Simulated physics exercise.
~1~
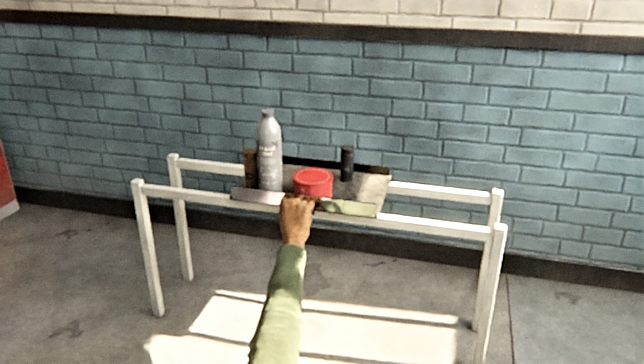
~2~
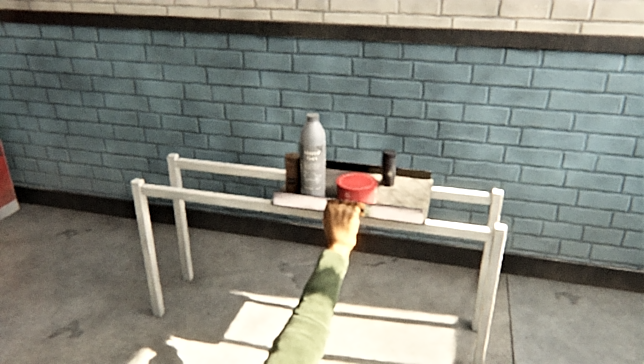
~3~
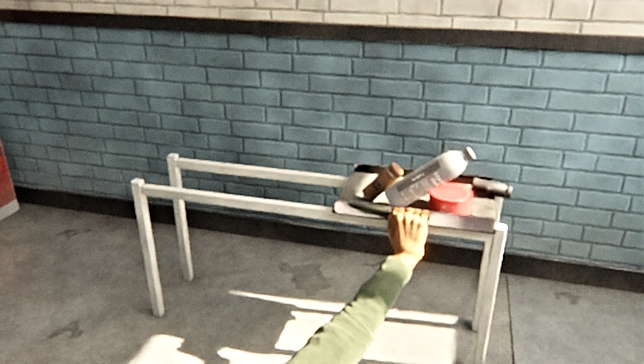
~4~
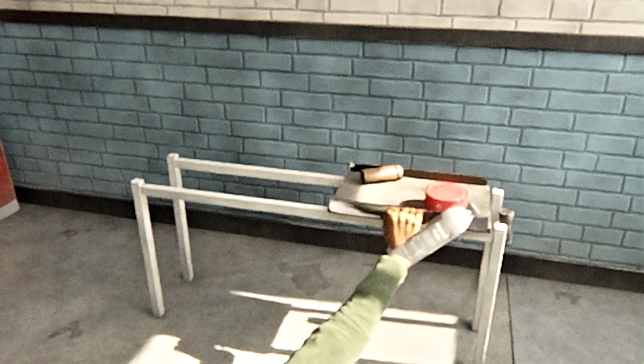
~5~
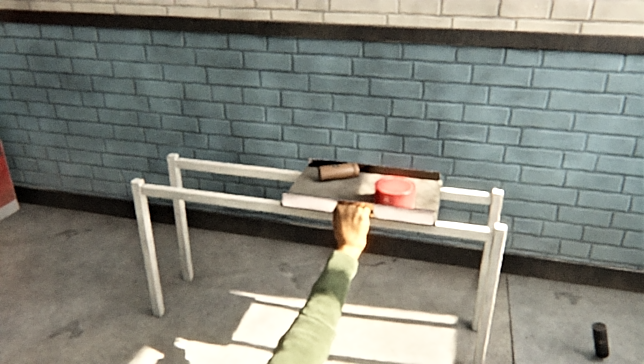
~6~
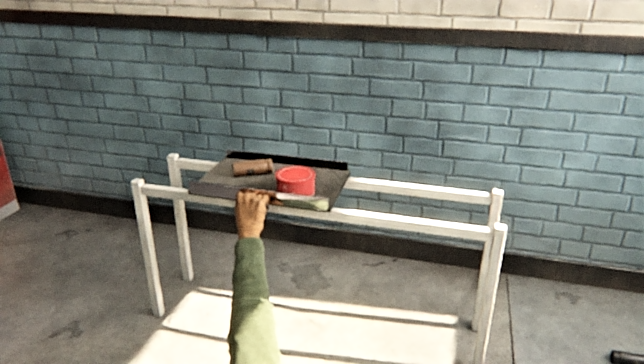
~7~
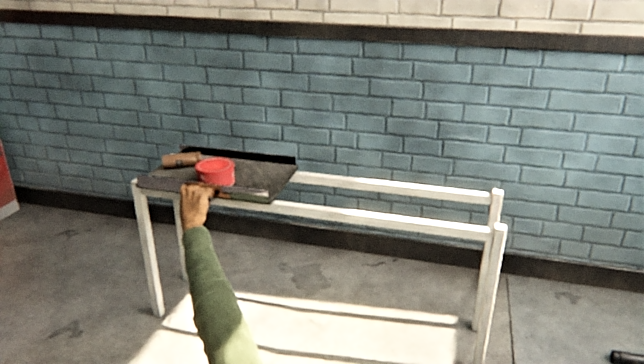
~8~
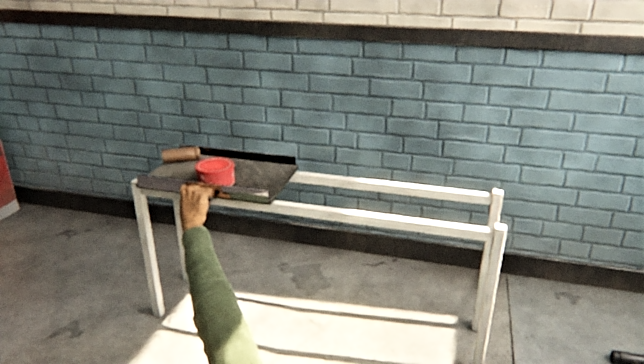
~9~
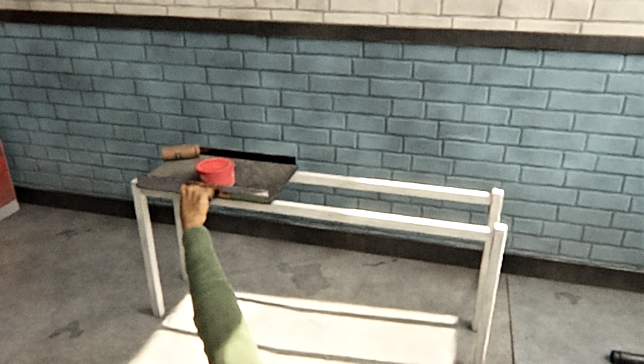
To begin with, a hand in a green sleeve holds the edge of a tray on white rails before a blue brick wall, with a grey bottle, a red tub and two small shakers aboard. The hand pushes the tray rightward to the end of the rails, where the bottle and both shakers tip over. The black shaker drops off the right end, and the bottle also leaves the tray. The hand then draws the tray all the way left. It rests there with the red tub upright and the brown shaker on its side, while the black shaker lies on the floor.
